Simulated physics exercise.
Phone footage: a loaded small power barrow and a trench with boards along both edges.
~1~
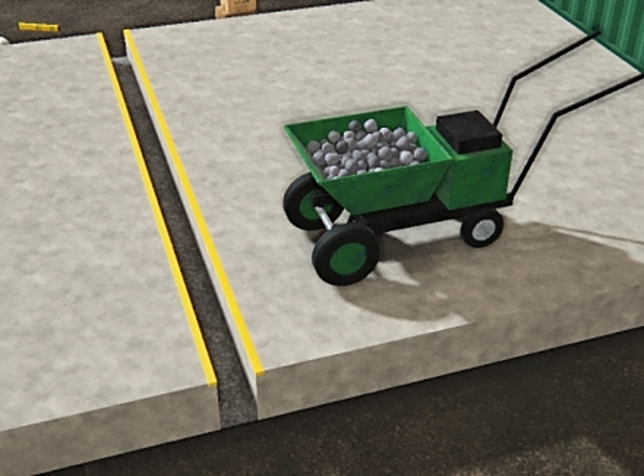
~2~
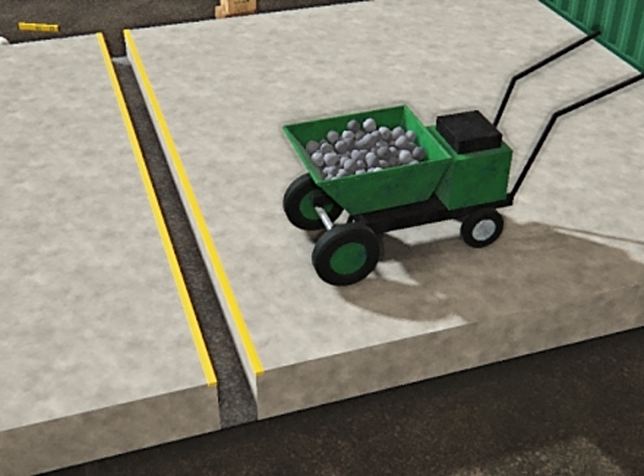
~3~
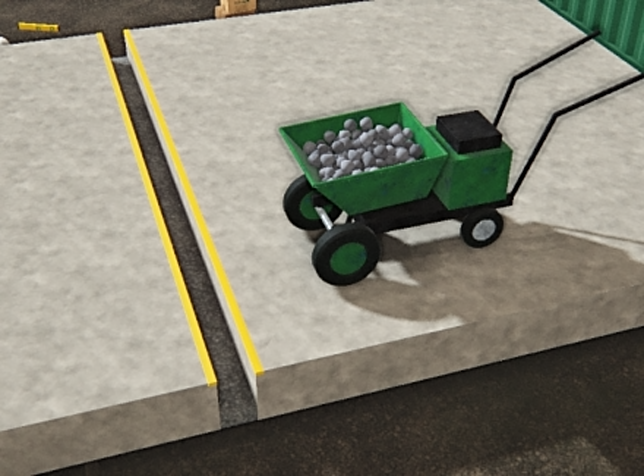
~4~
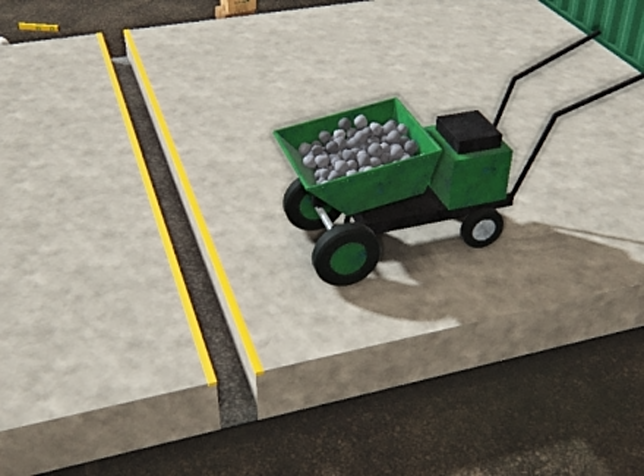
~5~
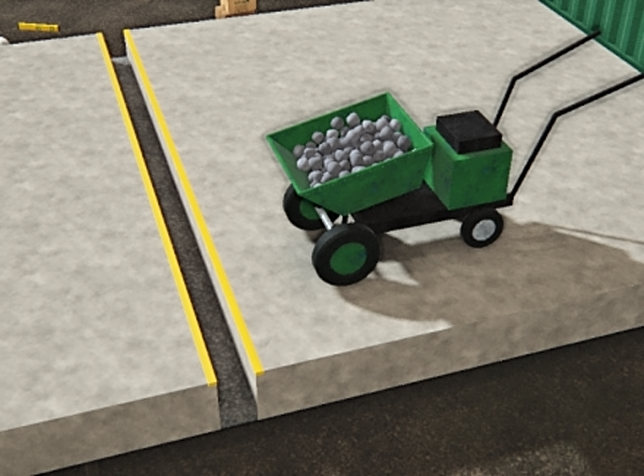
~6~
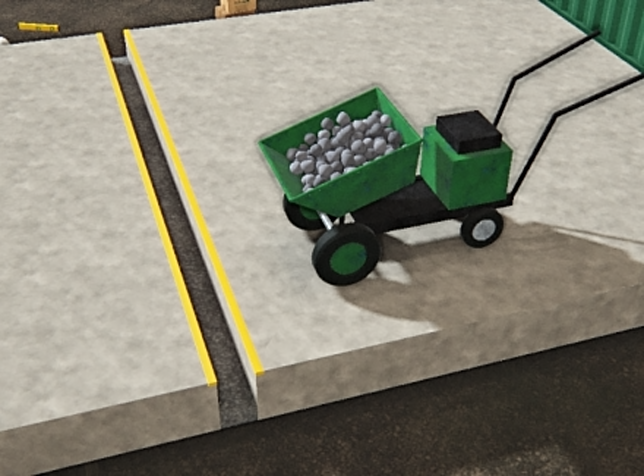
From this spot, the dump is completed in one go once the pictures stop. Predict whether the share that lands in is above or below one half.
The share that lands in is above one half.
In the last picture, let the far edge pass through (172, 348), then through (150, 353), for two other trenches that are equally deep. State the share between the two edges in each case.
You'd get 90 in a hundred the first time and 90 in a hundred the second.
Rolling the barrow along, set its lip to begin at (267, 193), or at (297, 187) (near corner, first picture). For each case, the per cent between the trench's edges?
Roughly 20 per cent first, then roughly 70 per cent.
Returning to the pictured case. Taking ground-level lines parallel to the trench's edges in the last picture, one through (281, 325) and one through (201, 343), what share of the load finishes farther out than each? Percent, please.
100 % and 10 %.
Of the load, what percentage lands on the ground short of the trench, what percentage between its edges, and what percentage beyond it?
Roughly, short 10 per cent, between 80 per cent and beyond 5 per cent.
Just after the last frame, skip tipped steeply; every one in the skip.
A moment on, skip tipped steeply; the larger part in the skip; about a tenth short of the trench; about a tenth in or heaped over the trench; just a few beyond it; just a few falling.
Further on, skip tipped right over; about a tenth in the skip; about a tenth short of the trench; roughly two thirds in or heaped over the trench; about a tenth beyond it.
When it is over, skip tipped right over; about a tenth short of the trench; the larger part in or heaped over the trench; about a tenth beyond it.
